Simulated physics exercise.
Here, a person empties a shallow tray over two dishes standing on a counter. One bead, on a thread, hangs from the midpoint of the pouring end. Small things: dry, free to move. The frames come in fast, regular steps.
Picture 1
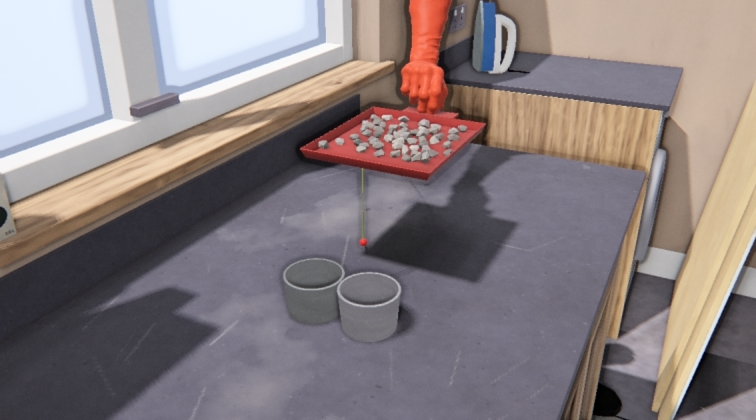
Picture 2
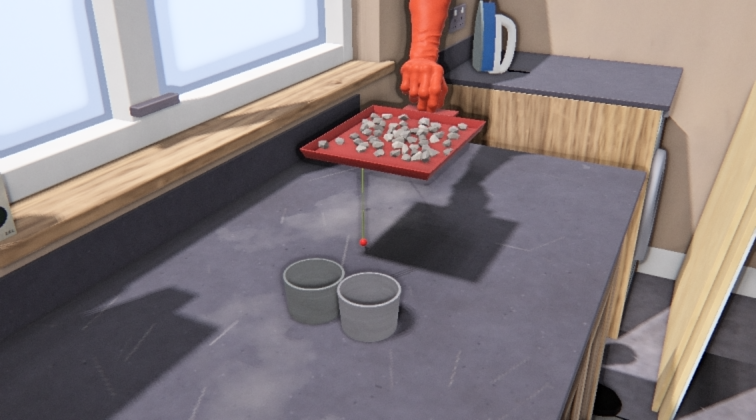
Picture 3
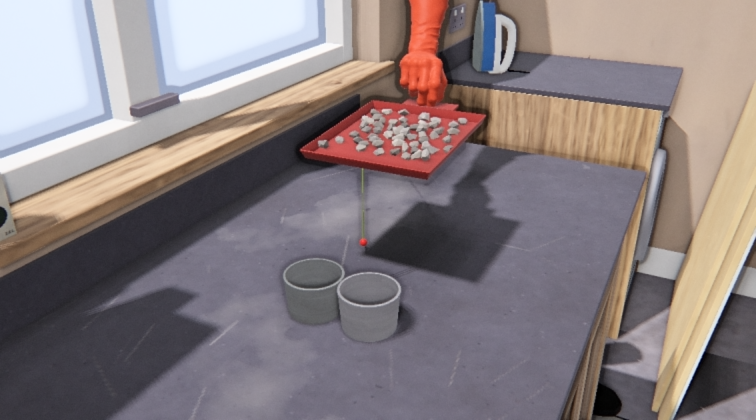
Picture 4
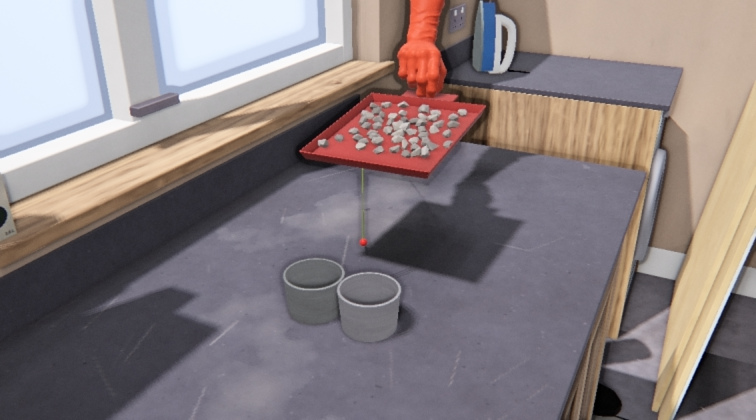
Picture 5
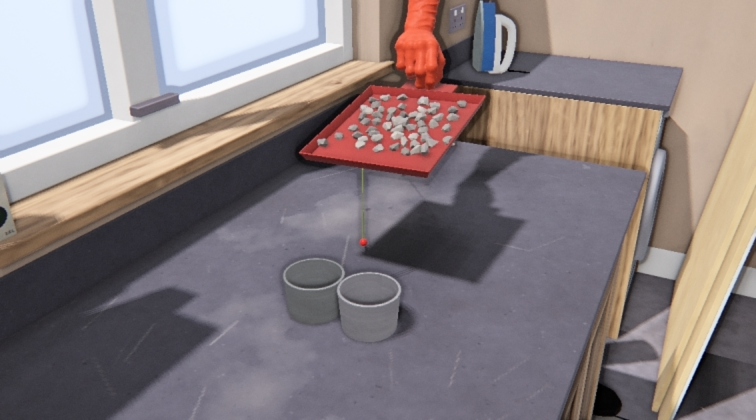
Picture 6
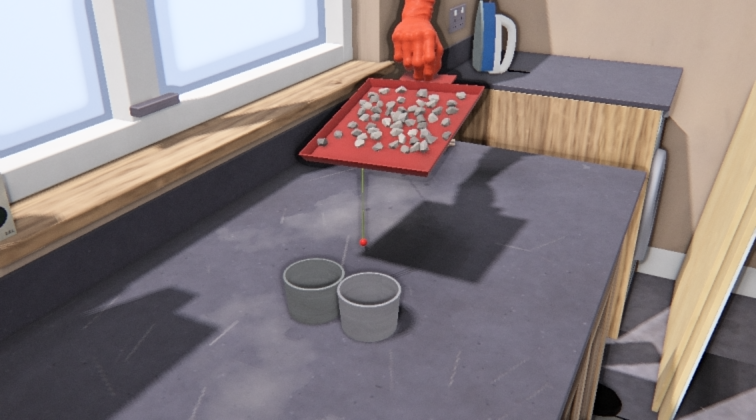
On a dark kitchen counter by a window, a red-gloved hand held a red tray of small gray bits above two gray dishes, then slowly raised its back edge, tilting it toward the front left corner.
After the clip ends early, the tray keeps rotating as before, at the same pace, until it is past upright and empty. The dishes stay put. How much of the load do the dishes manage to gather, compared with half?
So the dishes get the minority of the load, I reckon.
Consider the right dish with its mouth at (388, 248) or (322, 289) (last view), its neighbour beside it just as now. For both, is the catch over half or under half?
Try 1: A minority of it. Try 2: A minority of it.
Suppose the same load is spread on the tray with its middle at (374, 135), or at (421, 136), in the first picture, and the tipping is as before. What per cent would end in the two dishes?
Close to 20 %, followed by close to 30 %.
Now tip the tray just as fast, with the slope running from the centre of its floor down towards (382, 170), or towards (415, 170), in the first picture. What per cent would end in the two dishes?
About 20 % and 10 %.
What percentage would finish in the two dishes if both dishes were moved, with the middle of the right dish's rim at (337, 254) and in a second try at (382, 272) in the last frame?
It would be roughly 60 per cent, followed by roughly 60 per cent.
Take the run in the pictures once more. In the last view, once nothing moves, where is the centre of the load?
About (327, 289).
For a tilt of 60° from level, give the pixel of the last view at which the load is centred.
In the last view the centre sits at roughly (345, 157).
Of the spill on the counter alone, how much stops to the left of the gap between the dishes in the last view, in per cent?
Roughly 60 in a hundred.
Just after the last frame, tray tipped steeply; the larger part on the tray; roughly a quarter in the air.
A moment on, tray tipped right over; about a tenth on the tray; about a tenth in the right dish; about a tenth in the left dish; roughly half outside both; roughly a quarter in the air.
Further on, tray tipped past a quarter turn; about a tenth in the right dish; about a tenth in the left dish; the larger part outside both.
When it is over, tray tipped past a quarter turn; about a tenth in the right dish; about a tenth in the left dish; the larger part outside both.
